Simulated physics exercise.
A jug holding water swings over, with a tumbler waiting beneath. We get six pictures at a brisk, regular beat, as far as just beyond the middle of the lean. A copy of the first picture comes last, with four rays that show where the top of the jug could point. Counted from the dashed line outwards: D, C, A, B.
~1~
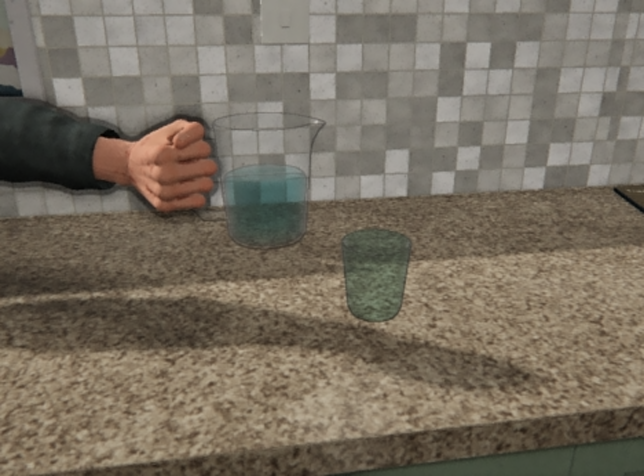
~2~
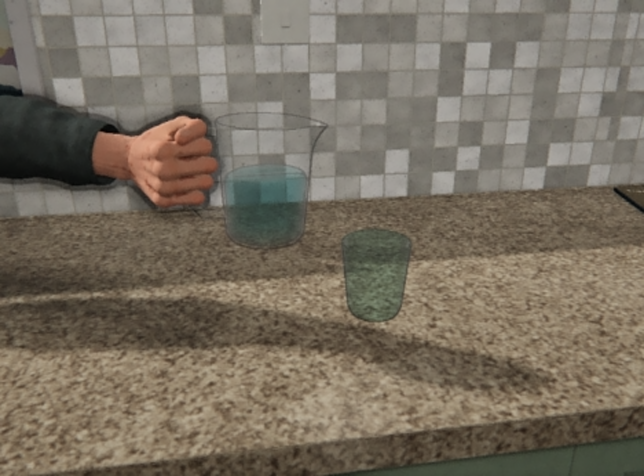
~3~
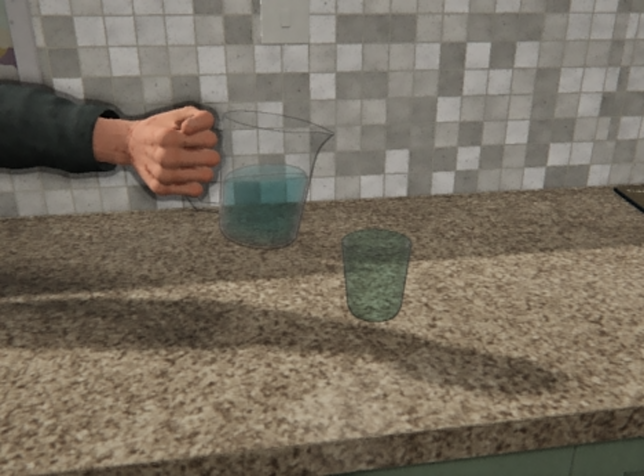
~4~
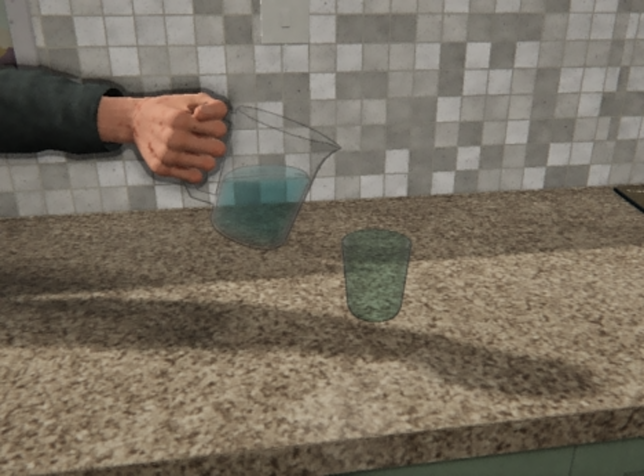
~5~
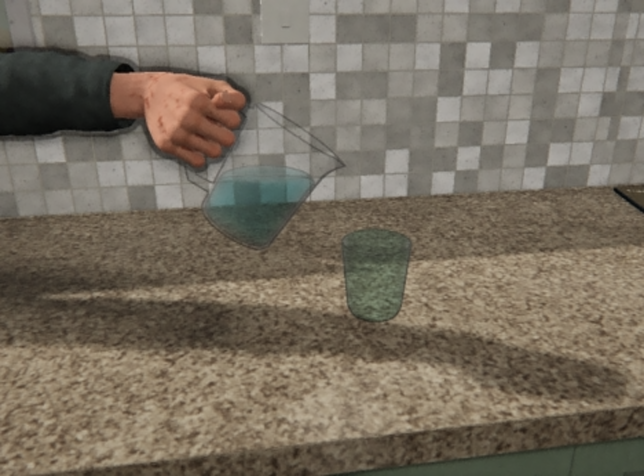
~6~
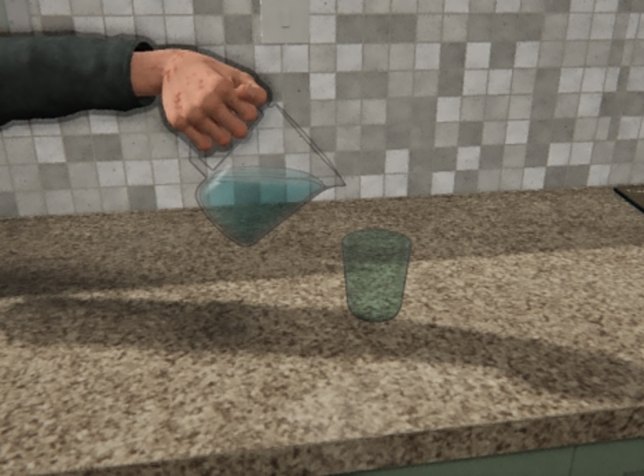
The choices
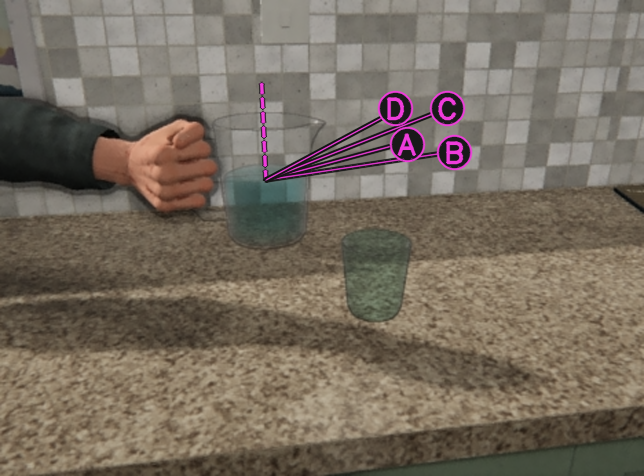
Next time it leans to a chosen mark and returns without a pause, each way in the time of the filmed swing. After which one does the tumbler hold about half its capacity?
C.
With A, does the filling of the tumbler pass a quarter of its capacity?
Yes, clearly.
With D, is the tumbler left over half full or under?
Under half.
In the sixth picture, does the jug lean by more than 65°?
No, it does not.
On the marked copy, A at (389, 146); B at (437, 154); C at (431, 114); D at (380, 118).
With A, the tumbler ends with about 68 % of what it can hold.
With B, the tumbler ends with about 85 % of what it can hold; 3 % of the water is spilt.
With C, the tumbler ends with about 48 % of what it can hold.
With D, the tumbler ends with about 29 % of what it can hold.
